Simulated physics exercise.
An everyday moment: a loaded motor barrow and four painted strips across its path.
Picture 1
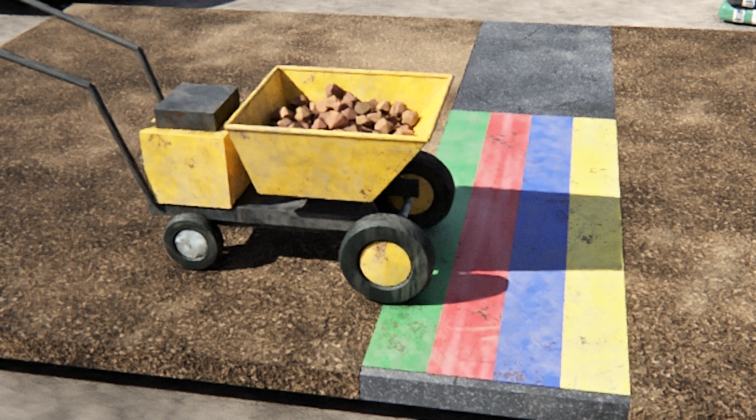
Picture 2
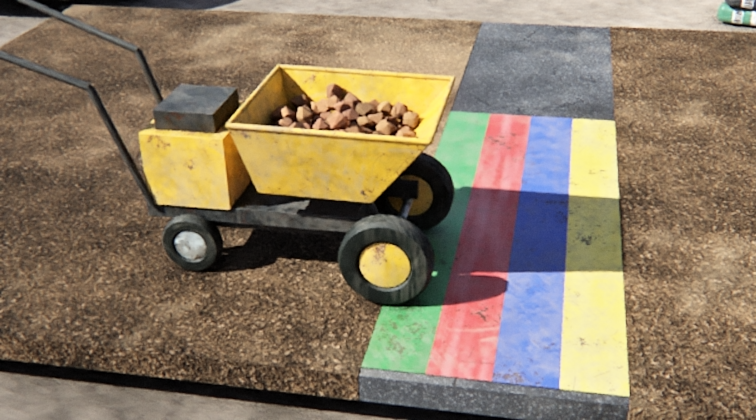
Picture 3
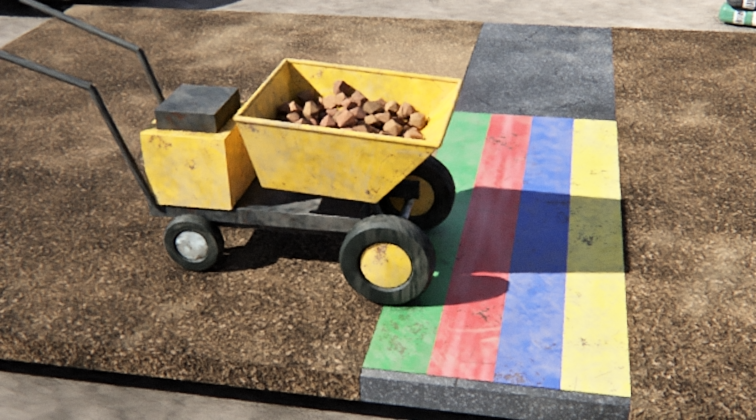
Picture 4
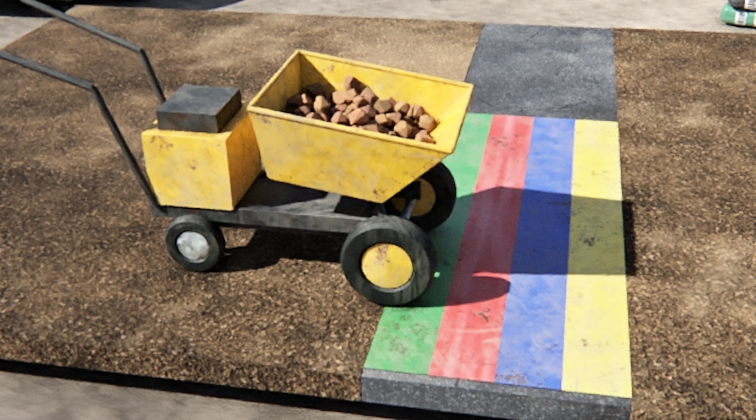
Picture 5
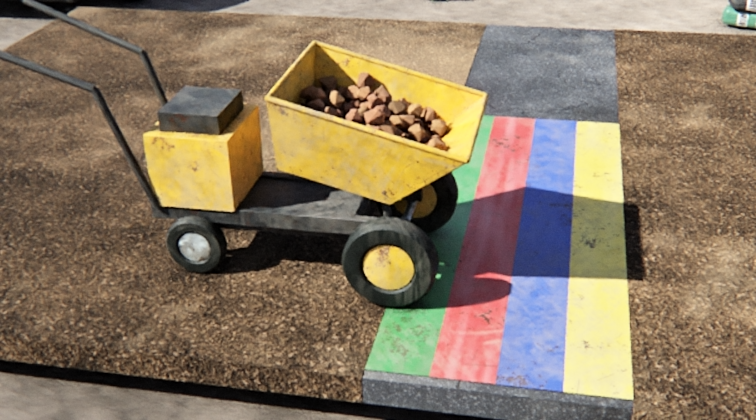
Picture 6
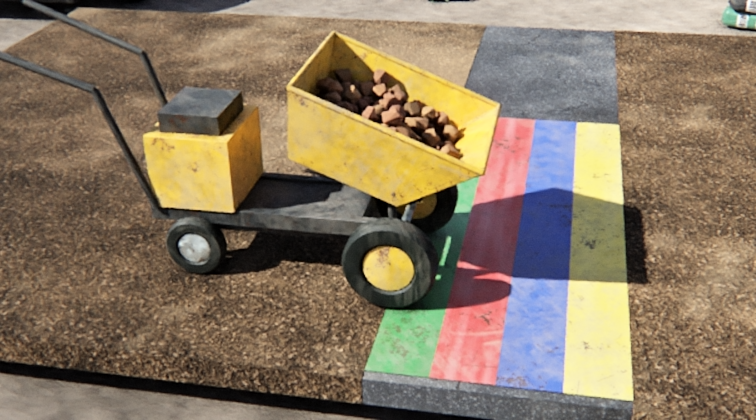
On a patch of rough brown ground edged by a pale strip, seen from above and to one side, everything lies in hard sunlight. A yellow motor barrow with dark handles at left carries reddish-brown clods, its front wheel beside green, red, blue and yellow strips on a grey slab at right. The skip slowly lifts at its left end and tilts clearly rightward, clods still inside, while wheels and view stay practically still.
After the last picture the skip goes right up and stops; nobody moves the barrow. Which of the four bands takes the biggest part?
The heap favours the yellow strip.
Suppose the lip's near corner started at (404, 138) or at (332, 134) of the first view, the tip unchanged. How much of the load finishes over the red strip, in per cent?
About 0 and 40 per cent.
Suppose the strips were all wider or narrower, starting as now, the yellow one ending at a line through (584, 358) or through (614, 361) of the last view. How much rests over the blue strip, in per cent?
Near 0 % and 20 %.
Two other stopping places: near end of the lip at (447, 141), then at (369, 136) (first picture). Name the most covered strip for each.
One: The yellow one. Two: Blue.
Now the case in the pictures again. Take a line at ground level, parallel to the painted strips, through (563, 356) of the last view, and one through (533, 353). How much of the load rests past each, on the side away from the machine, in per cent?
Near 50 % and 70 %.
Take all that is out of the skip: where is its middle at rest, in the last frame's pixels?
Roughly at (588, 273).
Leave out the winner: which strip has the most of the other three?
Second comes the strip in blue.
Shortly afterwards, skip tipped steeply; the whole lot in the skip.
Next, skip tipped right over; near two thirds in the skip; near a quarter over the blue strip; a little over the yellow strip; only a few off the paint.
Some moments later, skip tipped right over; near a quarter in the skip; near a quarter over the blue strip; near a third over the yellow strip; a little off the paint.
In the end, skip tipped right over; near a quarter in the skip; none at all over the green strip; none at all over the red strip; near a quarter over the blue strip; near a third over the yellow strip; a little off the paint.
